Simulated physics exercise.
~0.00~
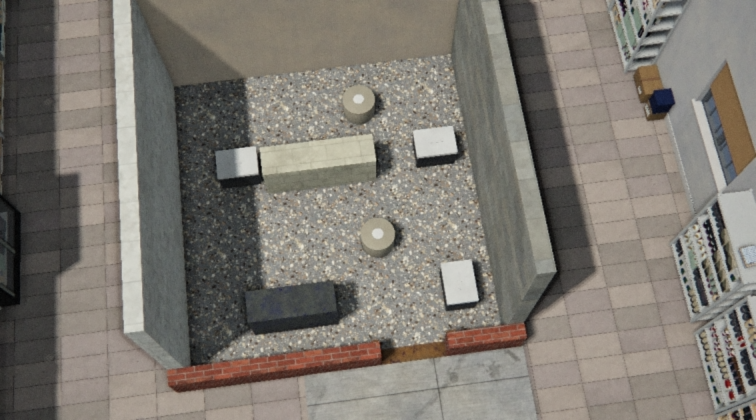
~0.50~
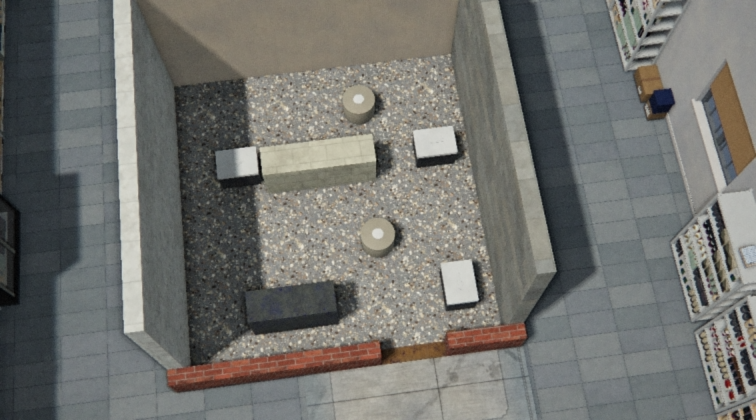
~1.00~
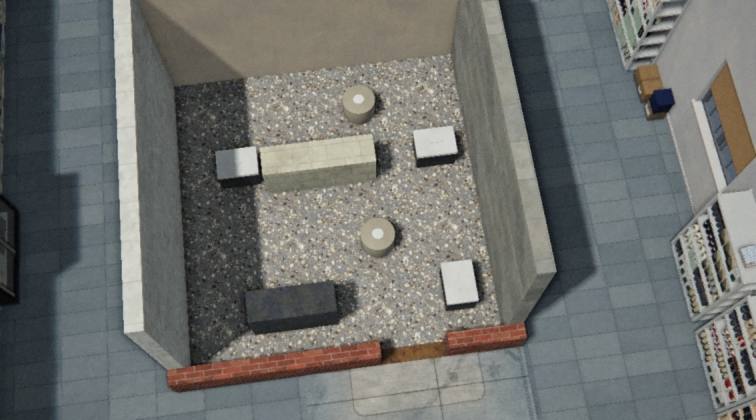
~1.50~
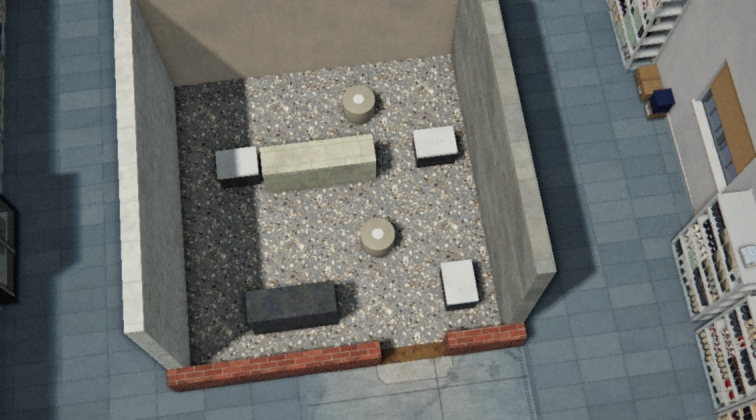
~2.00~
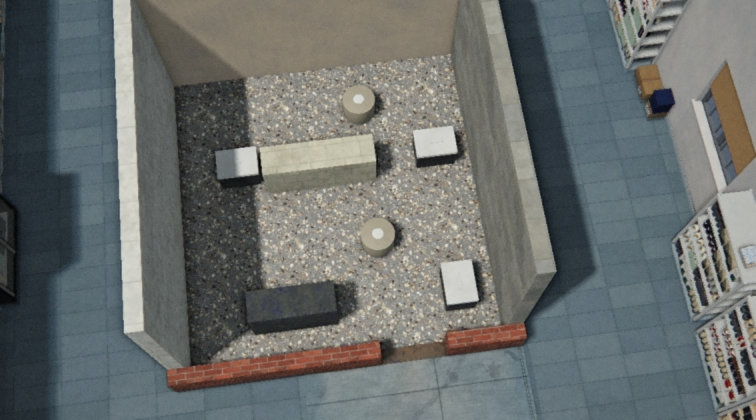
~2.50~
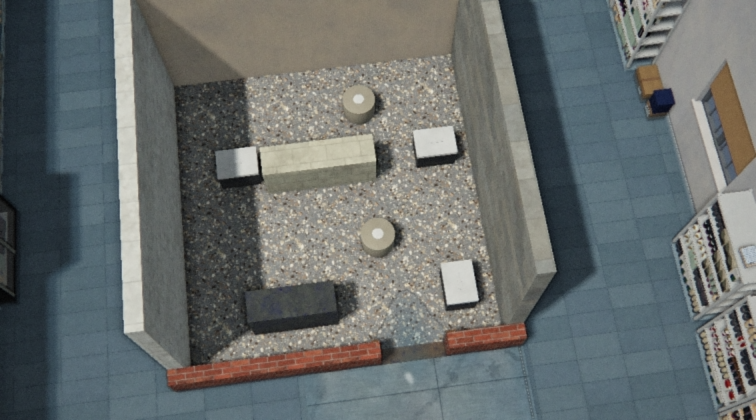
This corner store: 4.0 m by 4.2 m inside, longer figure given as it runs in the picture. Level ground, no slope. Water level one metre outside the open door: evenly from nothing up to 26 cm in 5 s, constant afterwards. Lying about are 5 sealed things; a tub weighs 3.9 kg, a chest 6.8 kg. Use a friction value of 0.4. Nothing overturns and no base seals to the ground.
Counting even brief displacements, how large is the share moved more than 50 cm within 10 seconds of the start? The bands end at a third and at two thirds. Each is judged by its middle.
It is a middling fraction, from a third to two thirds.
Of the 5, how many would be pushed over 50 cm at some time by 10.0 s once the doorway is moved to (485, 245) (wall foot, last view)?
Then 2 of them would.
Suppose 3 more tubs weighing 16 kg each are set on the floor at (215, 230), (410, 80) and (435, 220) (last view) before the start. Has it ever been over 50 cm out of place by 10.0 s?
So, in the order asked, it's not far enough, too far and too far.
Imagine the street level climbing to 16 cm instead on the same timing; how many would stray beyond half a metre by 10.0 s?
I count 2 of them in that case.
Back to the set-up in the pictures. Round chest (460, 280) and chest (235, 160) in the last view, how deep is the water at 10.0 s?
Around 4 cm and 5 cm.
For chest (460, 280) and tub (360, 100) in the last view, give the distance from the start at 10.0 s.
Respectively 30 and 150 centimetres.
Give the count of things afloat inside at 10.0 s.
I'd say 5 of them.
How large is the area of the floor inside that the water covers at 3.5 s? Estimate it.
Somewhere around 2.5 m2, roughly.
After 3.5 s 0 of 5 are over 50 cm from their spots; 0 afloat.
After 4.5 s 1 of 5 are over 50 cm from their spots; 0 afloat.
After 7.0 s 2 of 5 are over 50 cm from their spots; 2 afloat.
After 10.0 s 3 of 5 are over 50 cm from their spots, and 3 have been at some point; 5 afloat.
